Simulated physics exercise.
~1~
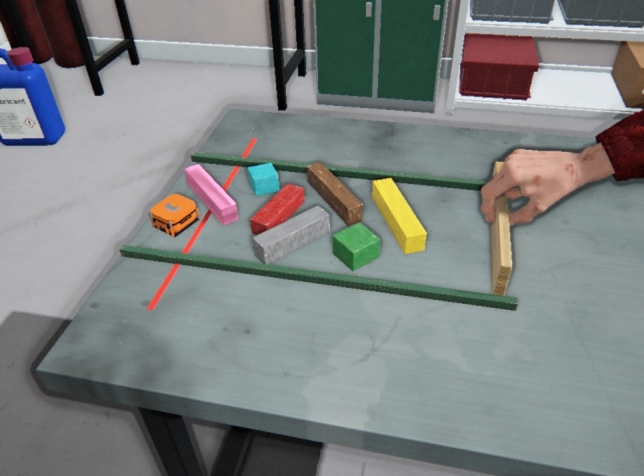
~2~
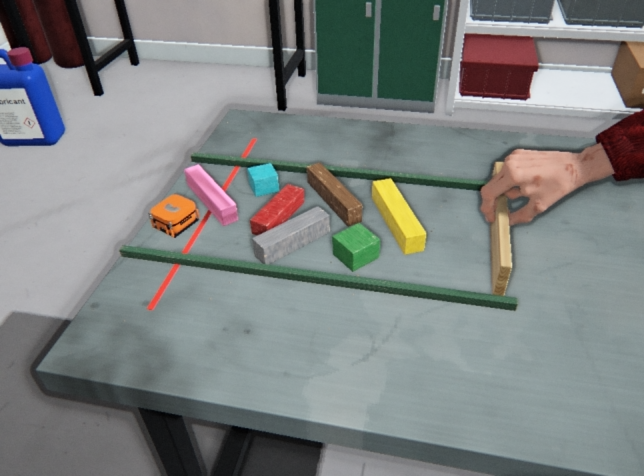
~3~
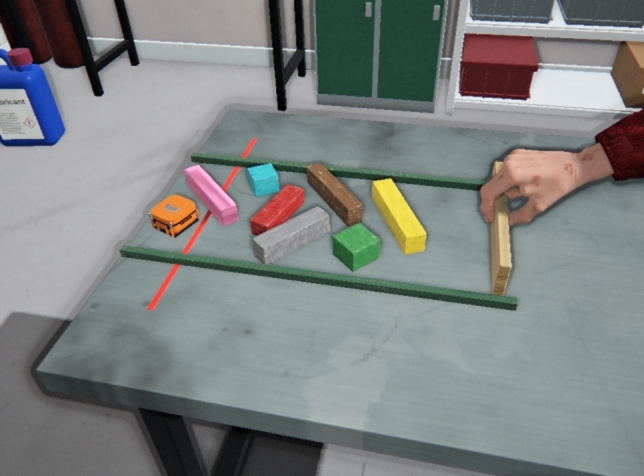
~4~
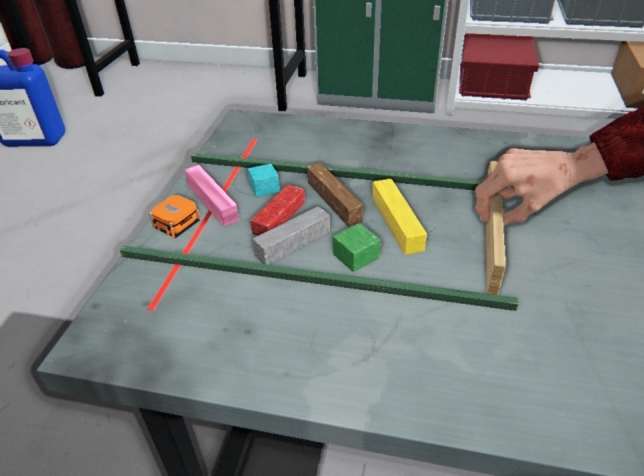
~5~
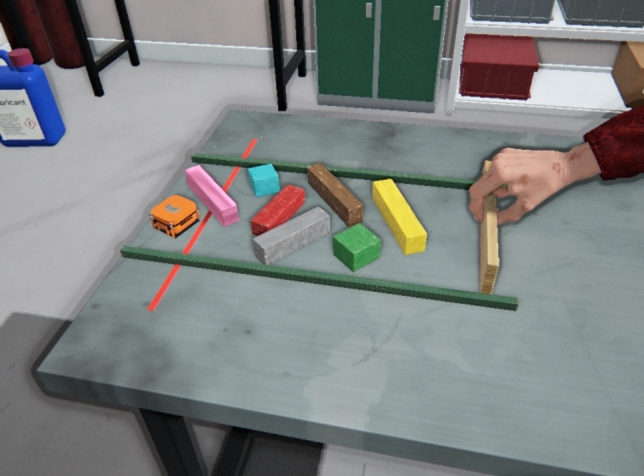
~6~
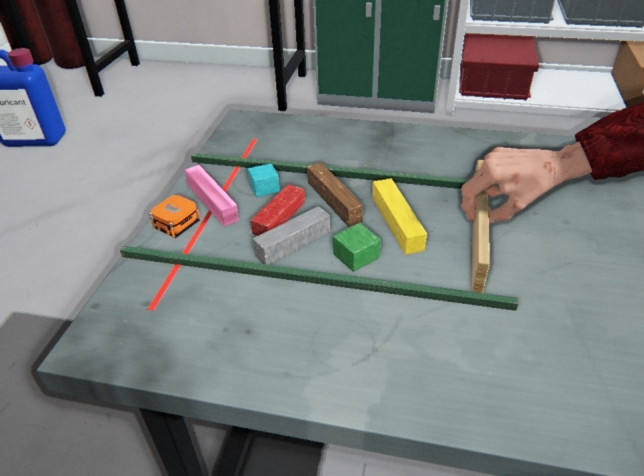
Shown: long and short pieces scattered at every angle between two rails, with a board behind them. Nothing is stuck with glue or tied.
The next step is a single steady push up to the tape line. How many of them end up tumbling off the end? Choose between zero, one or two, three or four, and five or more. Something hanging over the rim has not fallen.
The count is one or two.
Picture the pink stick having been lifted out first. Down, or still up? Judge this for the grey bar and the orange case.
So the grey bar keeps its place and the orange case goes down.
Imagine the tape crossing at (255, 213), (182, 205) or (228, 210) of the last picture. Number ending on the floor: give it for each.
So, one try after another, the floor gets 0, then 6, then 2.
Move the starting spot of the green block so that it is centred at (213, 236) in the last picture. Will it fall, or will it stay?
If so, it ends up falling.
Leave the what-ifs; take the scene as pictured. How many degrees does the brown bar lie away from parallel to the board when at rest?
It is near 0° out of line.
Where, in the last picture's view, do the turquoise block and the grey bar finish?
Turquoise block at (187, 166), grey bar at (147, 223).
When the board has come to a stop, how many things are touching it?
2 in contact.
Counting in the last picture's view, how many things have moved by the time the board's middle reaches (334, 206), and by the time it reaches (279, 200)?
By then 5, and later 8.
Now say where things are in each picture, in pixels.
In the first frame, orange case (175, 215); pink stick (210, 193); turquoise block (263, 180); board (499, 224); tape (212, 208).
In the second frame, pink stick (210, 194); grey bar (292, 235).
In the third frame, turquoise block (263, 180); red bar (278, 211).
In the fourth frame, orange case (175, 216); brown bar (334, 193).
In the fifth frame, pink stick (211, 195); board (487, 223).
In the sixth frame, orange case (175, 216); pink stick (211, 195); turquoise block (264, 180); board (479, 222); tape (213, 208).
Soon after, none off yet; orange case at rest near (175, 216); pink stick at rest near (211, 195); turquoise block at rest near (264, 180).
Then, none off yet; orange case moved about its own width near (150, 217); pink stick moved a little near (175, 181); turquoise block moved well along near (220, 170).
At rest, the number that fall off is one or two; fallen, pink stick and orange case.
